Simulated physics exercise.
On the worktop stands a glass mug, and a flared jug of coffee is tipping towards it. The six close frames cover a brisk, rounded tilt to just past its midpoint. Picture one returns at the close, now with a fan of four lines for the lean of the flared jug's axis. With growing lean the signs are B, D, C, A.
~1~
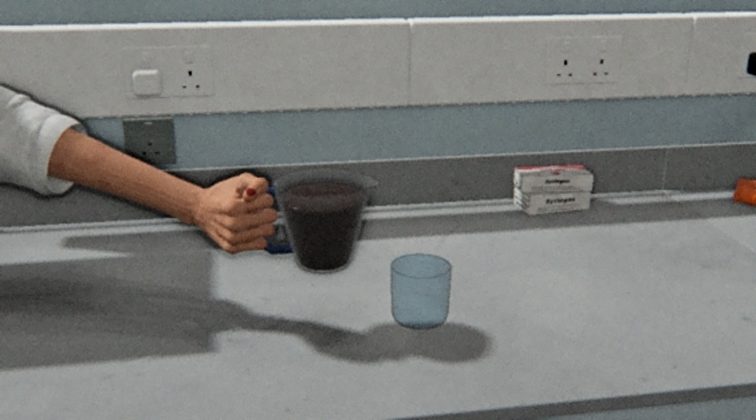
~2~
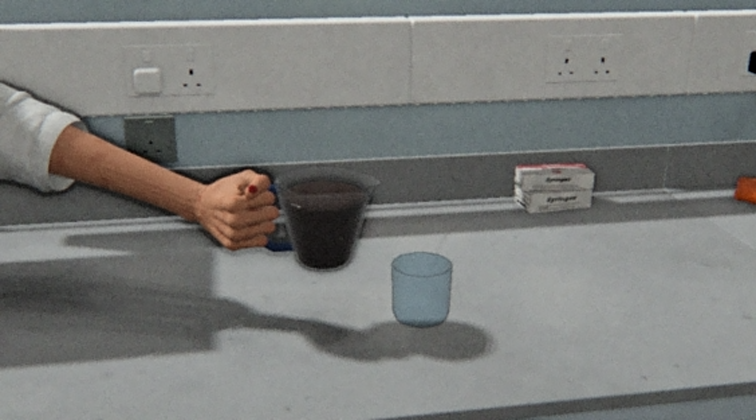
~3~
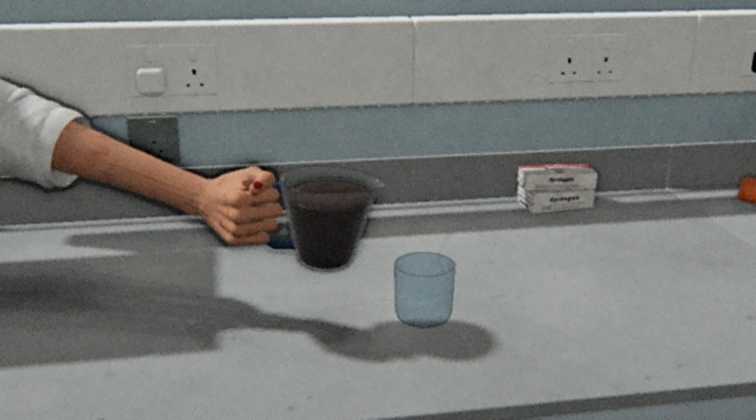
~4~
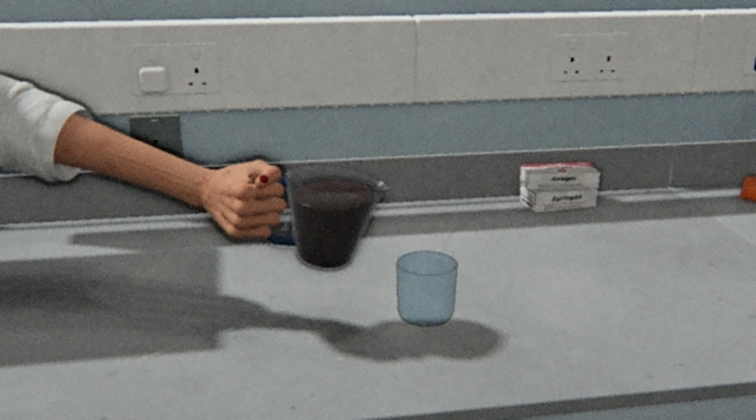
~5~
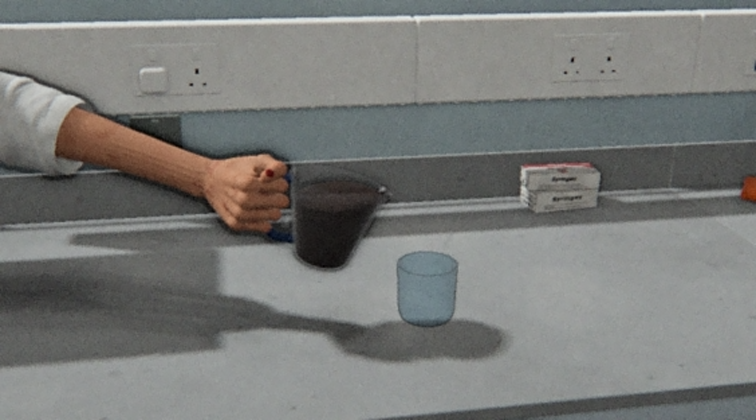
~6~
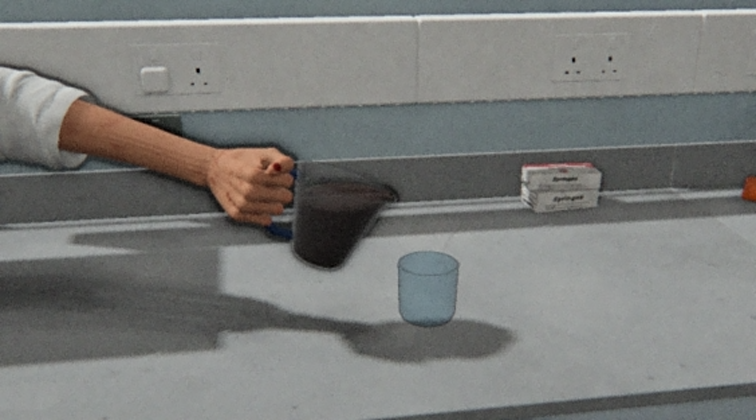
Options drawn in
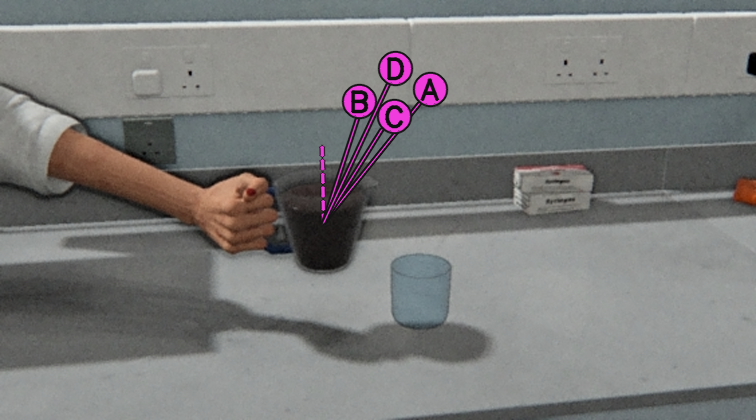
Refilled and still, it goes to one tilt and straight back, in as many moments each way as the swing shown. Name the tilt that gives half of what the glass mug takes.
The best tilt is A.
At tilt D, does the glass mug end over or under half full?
Under.
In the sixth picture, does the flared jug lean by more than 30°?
No, it does not.
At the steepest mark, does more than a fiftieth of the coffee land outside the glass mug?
No.
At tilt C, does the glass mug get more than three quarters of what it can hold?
No, less.
On the marked copy, A at (419, 102); B at (357, 119); C at (381, 129); D at (388, 84).
If A is chosen, the glass mug ends with about 51 % of what it can hold.
If B is chosen, the glass mug ends with about 2 % of what it can hold.
If C is chosen, the glass mug ends with about 31 % of what it can hold.
If D is chosen, the glass mug ends with about 15 % of what it can hold.
